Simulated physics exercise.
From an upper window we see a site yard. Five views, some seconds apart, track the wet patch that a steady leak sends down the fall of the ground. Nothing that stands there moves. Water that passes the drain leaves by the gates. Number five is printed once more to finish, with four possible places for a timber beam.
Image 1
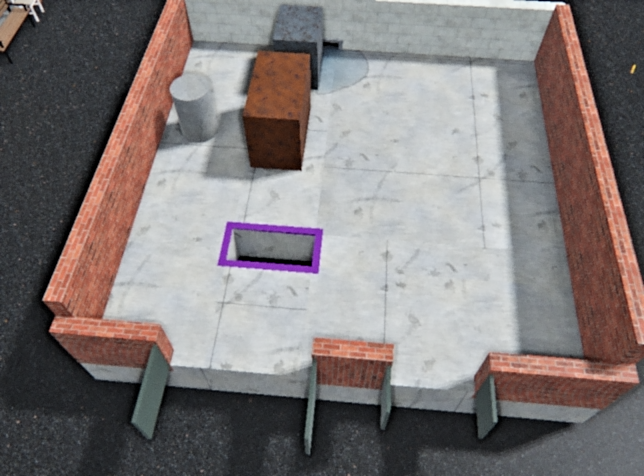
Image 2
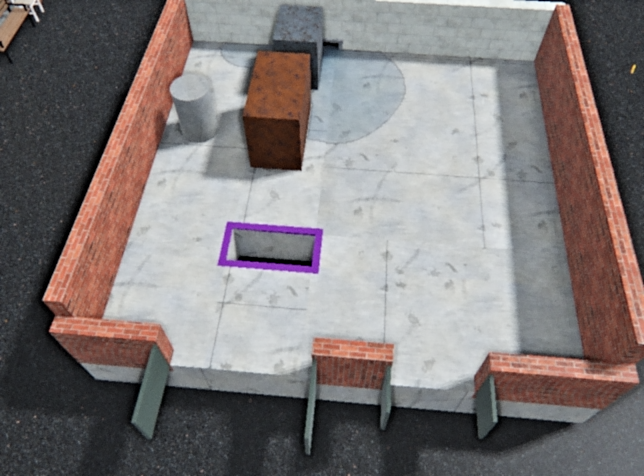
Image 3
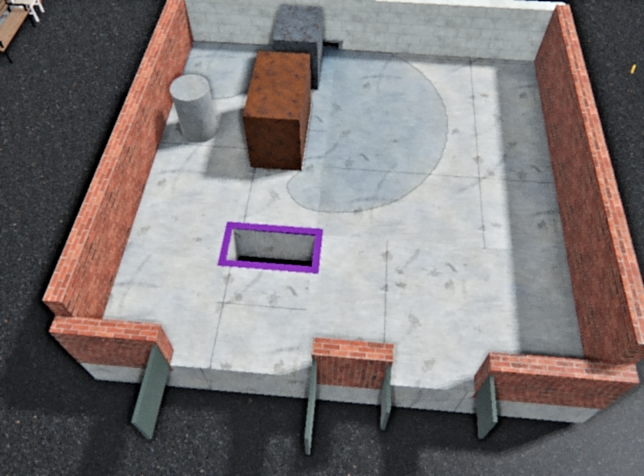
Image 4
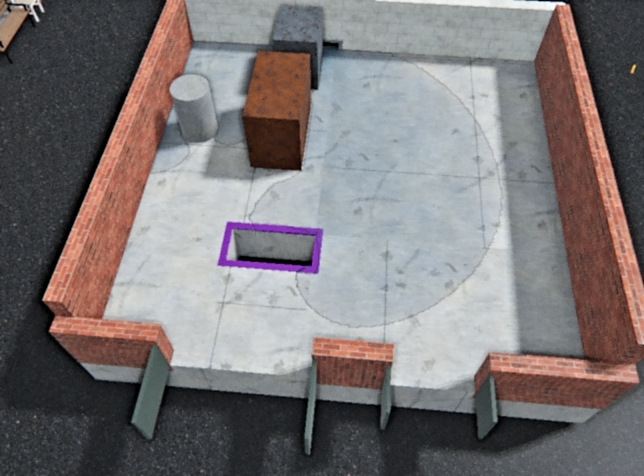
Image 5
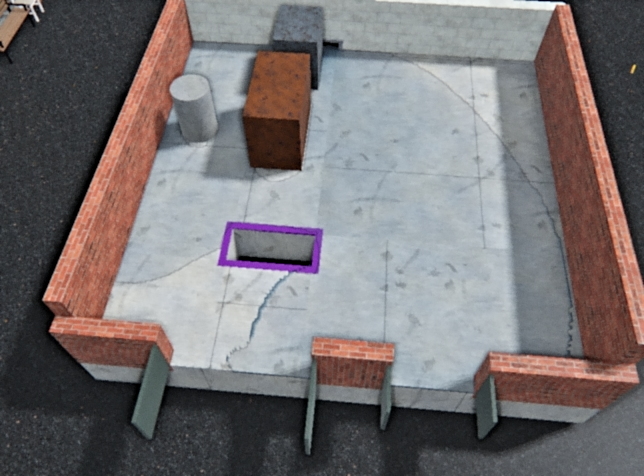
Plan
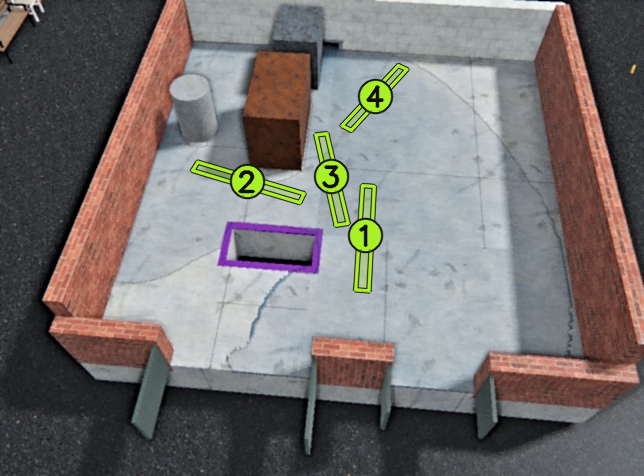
Water spreading from behind a rusty brown block across a brick-walled yard, reaching the purple-rimmed gully, then covering most of the floor.
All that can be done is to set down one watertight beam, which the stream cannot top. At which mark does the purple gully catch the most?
Use spot 4.
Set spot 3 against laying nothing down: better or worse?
It is worse.
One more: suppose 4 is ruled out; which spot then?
1 it is.
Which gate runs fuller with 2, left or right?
The right gate.
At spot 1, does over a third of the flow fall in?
No.
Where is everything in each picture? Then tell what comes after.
Outfall at (330, 44); purple gully at (271, 247); open gate at (431, 372); open gate at (244, 355); 3 % of the ground under water, visible out to (322, 85); purple gully still dry, in the first picture.
In the second picture, 10 % of the ground under water, visible out to (362, 135); purple gully still dry.
In the third picture, 25 % of the ground under water, visible out to (310, 207); purple gully still dry.
In the fourth picture, 47 % of the ground under water, visible out to (374, 318); purple gully taking water.
In the fifth picture, 72 % of the ground under water, visible out to (532, 335); purple gully taking water.
In lime, 1 from (362, 290) to (368, 185); 2 from (195, 166) to (301, 198); 3 from (321, 134) to (342, 224); 4 from (346, 128) to (402, 67).
With 1, about 21 % of the stream goes into the purple gully, about 79 % out by the gates.
With 2, about 10 % of the stream goes into the purple gully, about 90 % out by the gates.
With 3, about 11 % of the stream goes into the purple gully, about 88 % out by the gates.
With 4, about 31 % of the stream goes into the purple gully, about 69 % out by the gates.
